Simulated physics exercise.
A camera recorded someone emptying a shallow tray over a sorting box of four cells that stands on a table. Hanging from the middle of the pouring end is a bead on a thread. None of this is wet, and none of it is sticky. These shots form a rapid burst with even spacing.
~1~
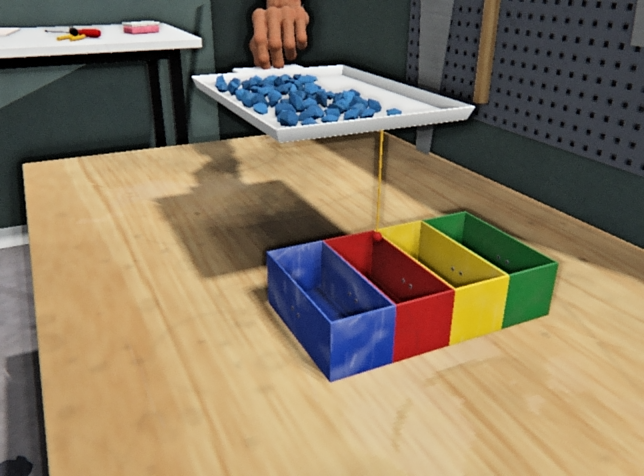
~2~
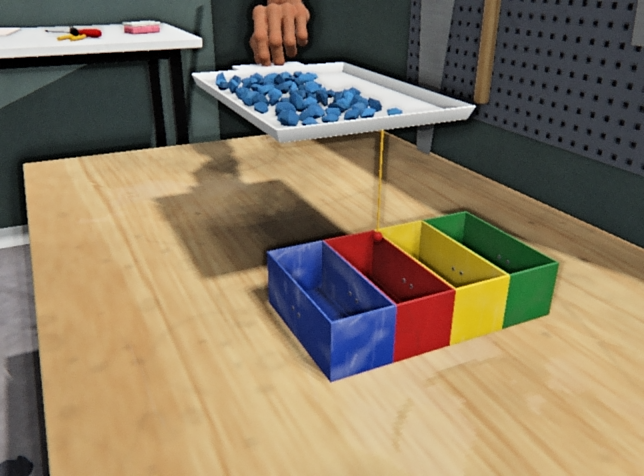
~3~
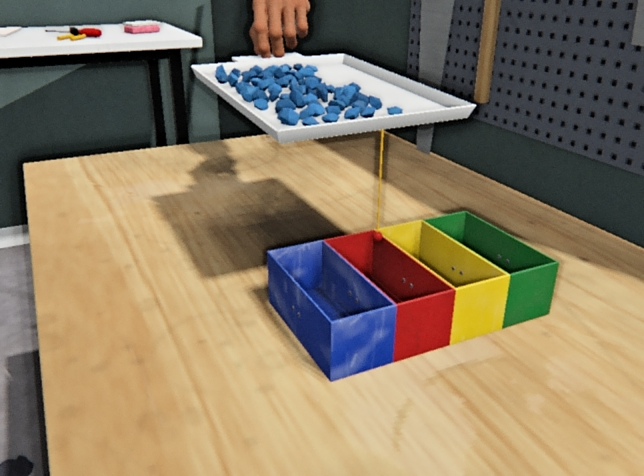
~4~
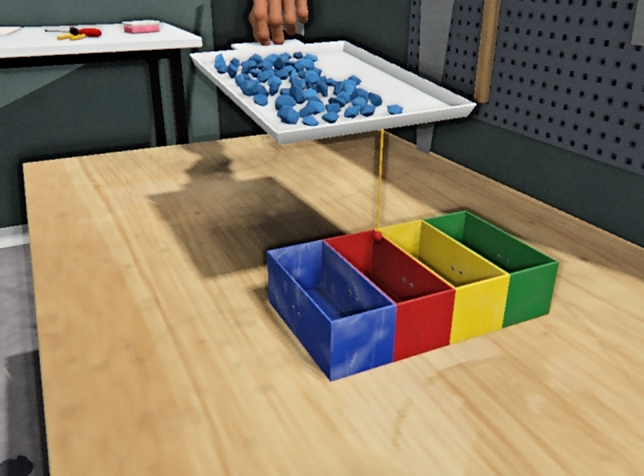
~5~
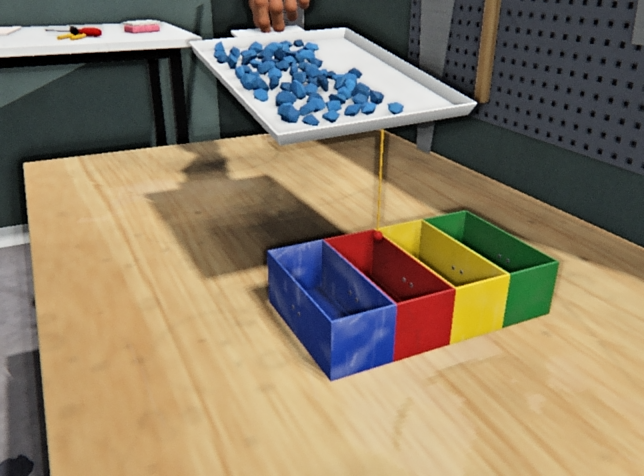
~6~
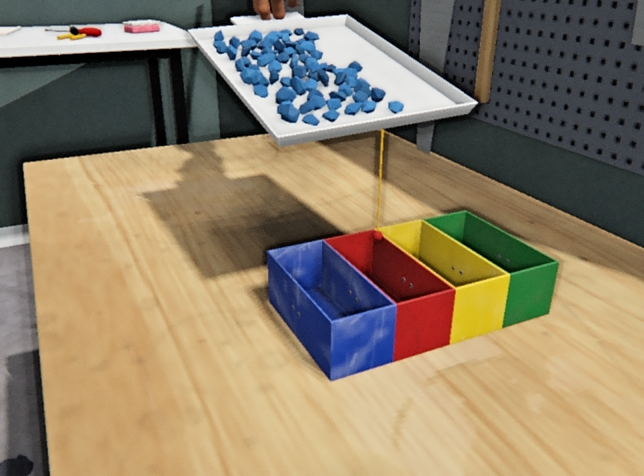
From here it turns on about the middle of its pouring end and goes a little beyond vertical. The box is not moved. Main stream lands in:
Blue.
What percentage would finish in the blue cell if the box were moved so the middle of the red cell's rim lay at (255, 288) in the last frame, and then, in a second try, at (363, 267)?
About 0 per cent, then about 50 per cent.
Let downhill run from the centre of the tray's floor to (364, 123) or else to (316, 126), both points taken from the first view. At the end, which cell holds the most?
So the first one goes to the cell in blue and the second to that blue cell.
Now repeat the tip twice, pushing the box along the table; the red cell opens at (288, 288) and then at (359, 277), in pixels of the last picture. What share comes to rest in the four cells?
Close to 100 %, followed by close to 100 %.
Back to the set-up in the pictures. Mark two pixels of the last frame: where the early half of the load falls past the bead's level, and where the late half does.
About (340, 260) to begin with, then about (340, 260).
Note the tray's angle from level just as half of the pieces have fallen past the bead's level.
Reading: Some 80°.
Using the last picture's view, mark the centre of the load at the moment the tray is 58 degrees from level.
Near (329, 98).
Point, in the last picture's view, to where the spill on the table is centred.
I'd put the middle at roughly (261, 341).
Shortly afterwards, tray tipped steeply; all but a few on the tray; a little falling or outside the box.
Next, tray tipped right over; a little on the tray; near half in the blue cell; near a quarter in the red cell; near a quarter falling or outside the box.
Some moments later, tray tipped past a quarter turn; near half in the blue cell; near a quarter in the red cell; only a few in the yellow cell; near a quarter falling or outside the box.
In the end, tray tipped past a quarter turn; near half in the blue cell; near a quarter in the red cell; only a few in the yellow cell; none at all in the green cell; near a quarter outside the box.
